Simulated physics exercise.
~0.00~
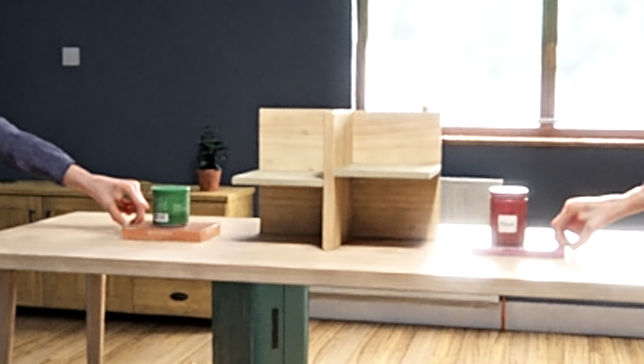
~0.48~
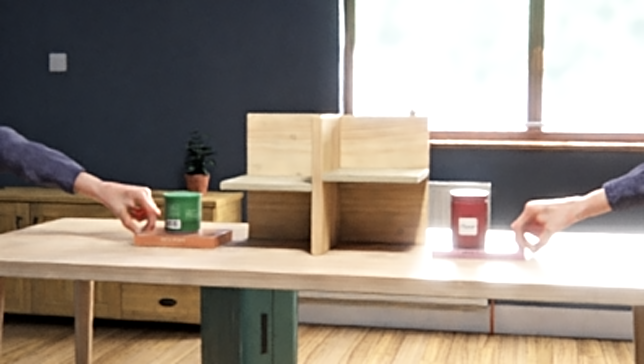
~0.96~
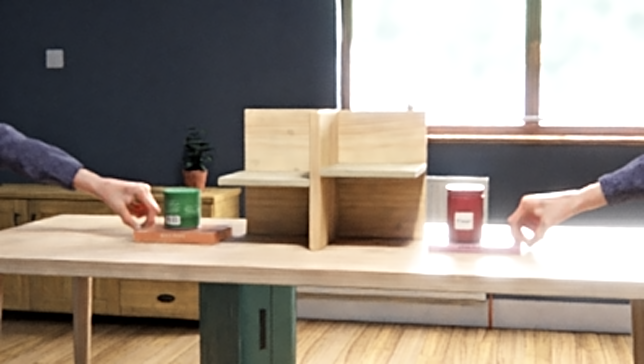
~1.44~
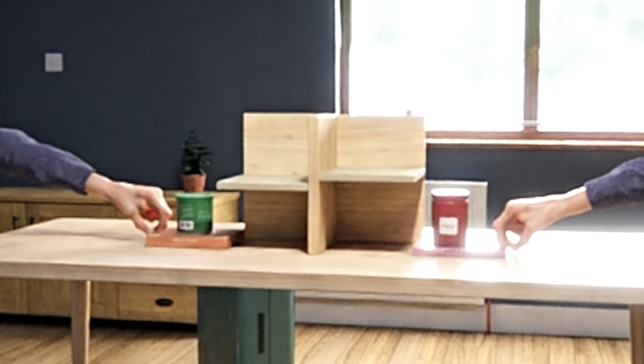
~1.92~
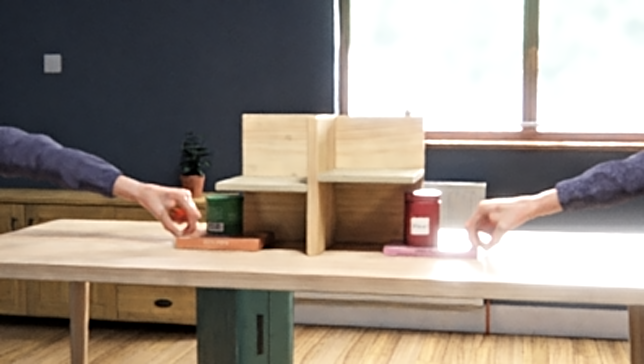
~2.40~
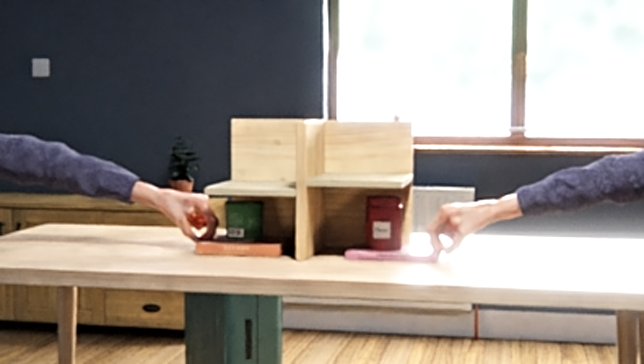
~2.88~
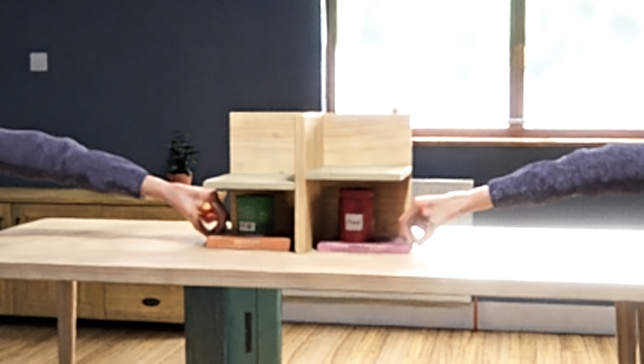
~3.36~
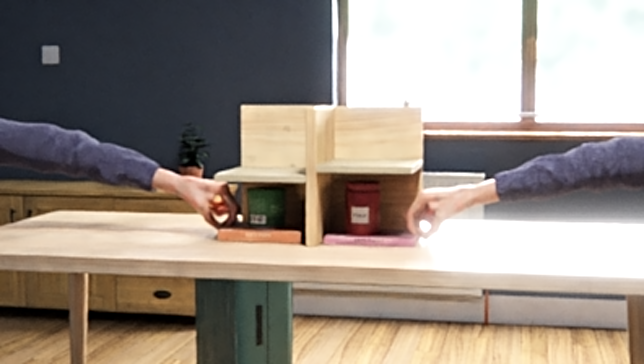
The video shows two hands at a wooden table slowly pushing an orange packet carrying a green tin and a pink packet carrying a red jar inward from either side, until both containers, still upright, sit beneath the low shelves of a wooden unit without knocking it.
